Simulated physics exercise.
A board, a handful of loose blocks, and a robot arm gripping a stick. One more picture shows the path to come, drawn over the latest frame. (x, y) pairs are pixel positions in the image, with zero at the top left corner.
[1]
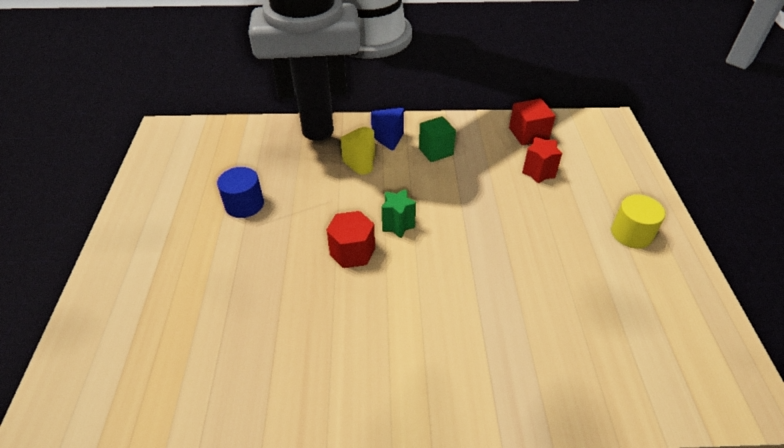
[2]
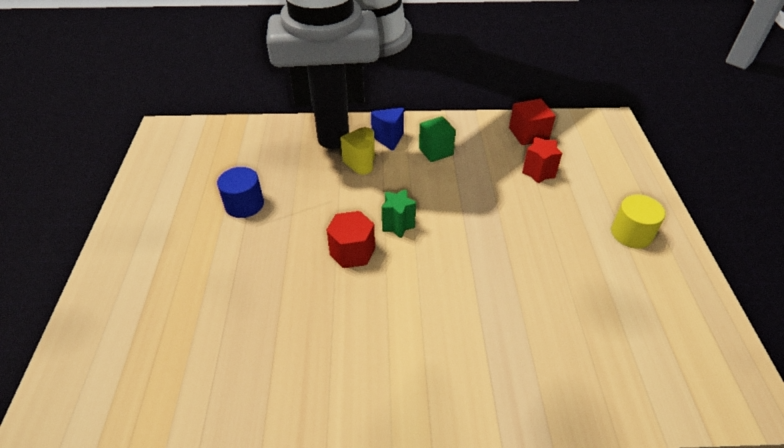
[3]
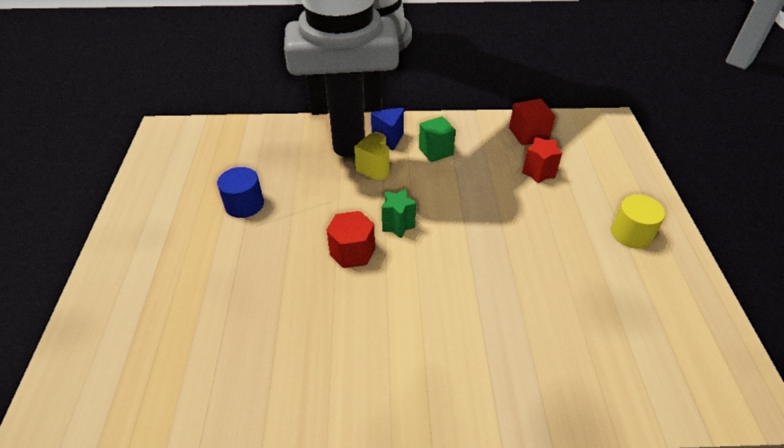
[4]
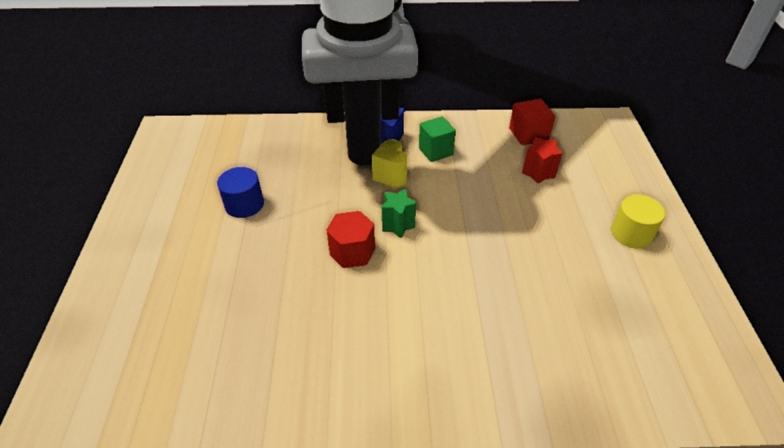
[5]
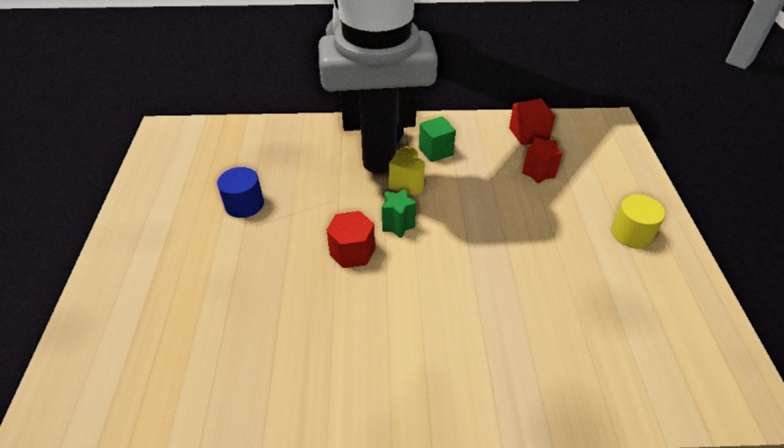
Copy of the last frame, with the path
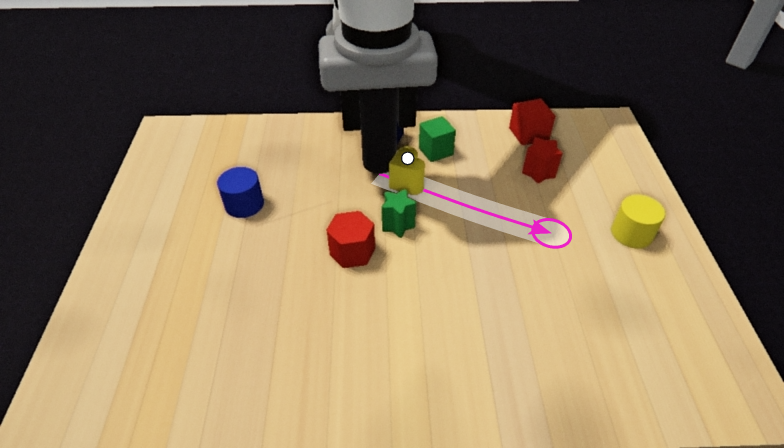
The robot arm's black stick moved right and slightly toward the viewer across the wooden board, reached the yellow block, and pushed it rightward, away from beside the blue one, while the other blocks stayed still.
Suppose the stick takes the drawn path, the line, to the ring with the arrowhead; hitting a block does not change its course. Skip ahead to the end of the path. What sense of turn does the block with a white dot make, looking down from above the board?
From above, the turn goes clockwise.
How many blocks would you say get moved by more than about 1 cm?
One gets moved.
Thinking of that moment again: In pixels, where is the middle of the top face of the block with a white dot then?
Somewhere near (593, 225).
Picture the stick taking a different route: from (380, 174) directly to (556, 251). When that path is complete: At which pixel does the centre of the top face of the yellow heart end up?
It sits at (603, 235).
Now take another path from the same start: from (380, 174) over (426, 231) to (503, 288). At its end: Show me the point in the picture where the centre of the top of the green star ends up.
I'd say the green star ends with its top centre at (402, 221).
Drawn move, straight from (380, 174) to (552, 233); the dot is on the yellow heart.
What follows on the original path. One third of the way, stick at (433, 183); yellow heart at (464, 180).
Two thirds of the way, stick at (492, 203); yellow heart at (527, 202), turned 10° clockwise.
At the end, stick at (555, 222); green star still; yellow heart at (593, 225), turned 25° clockwise.
